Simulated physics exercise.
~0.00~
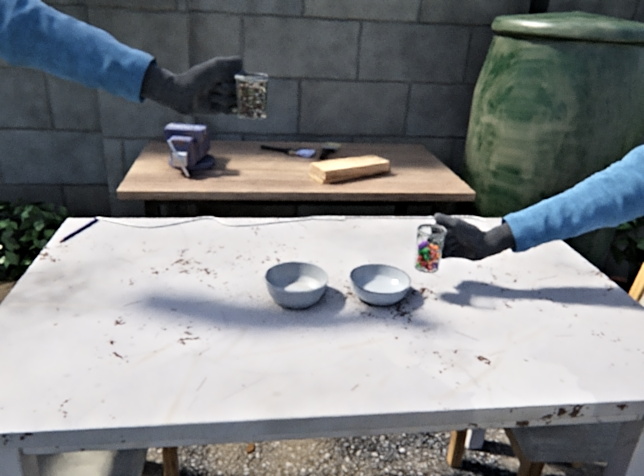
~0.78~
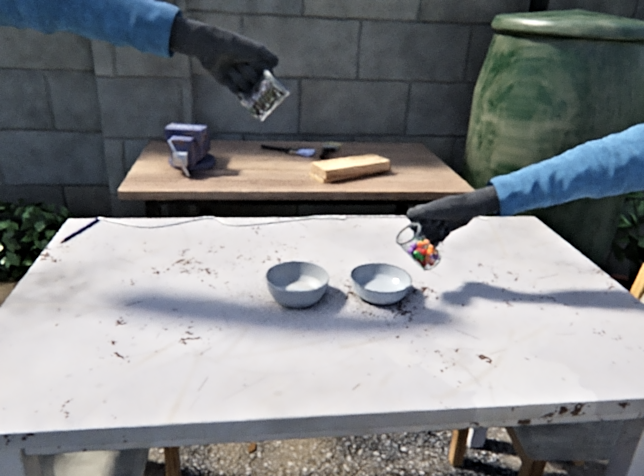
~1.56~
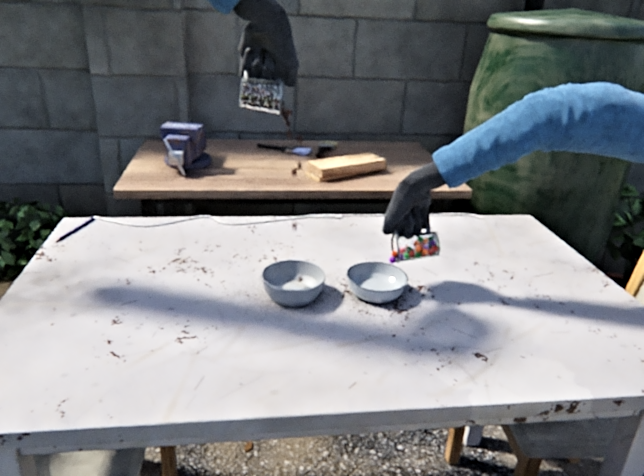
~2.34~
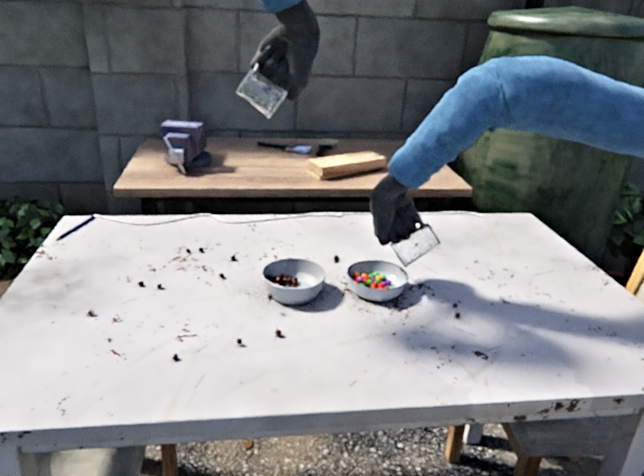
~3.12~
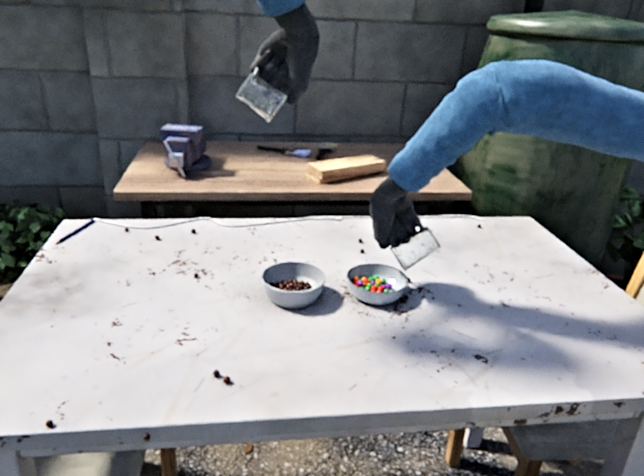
Two gloved hands tipped small clear cups over two shallow bowls on a white table, the left one held much higher; its dark beads partly filled the bowl while many scattered across the table, but the colourful pieces on the right all landed in theirs.
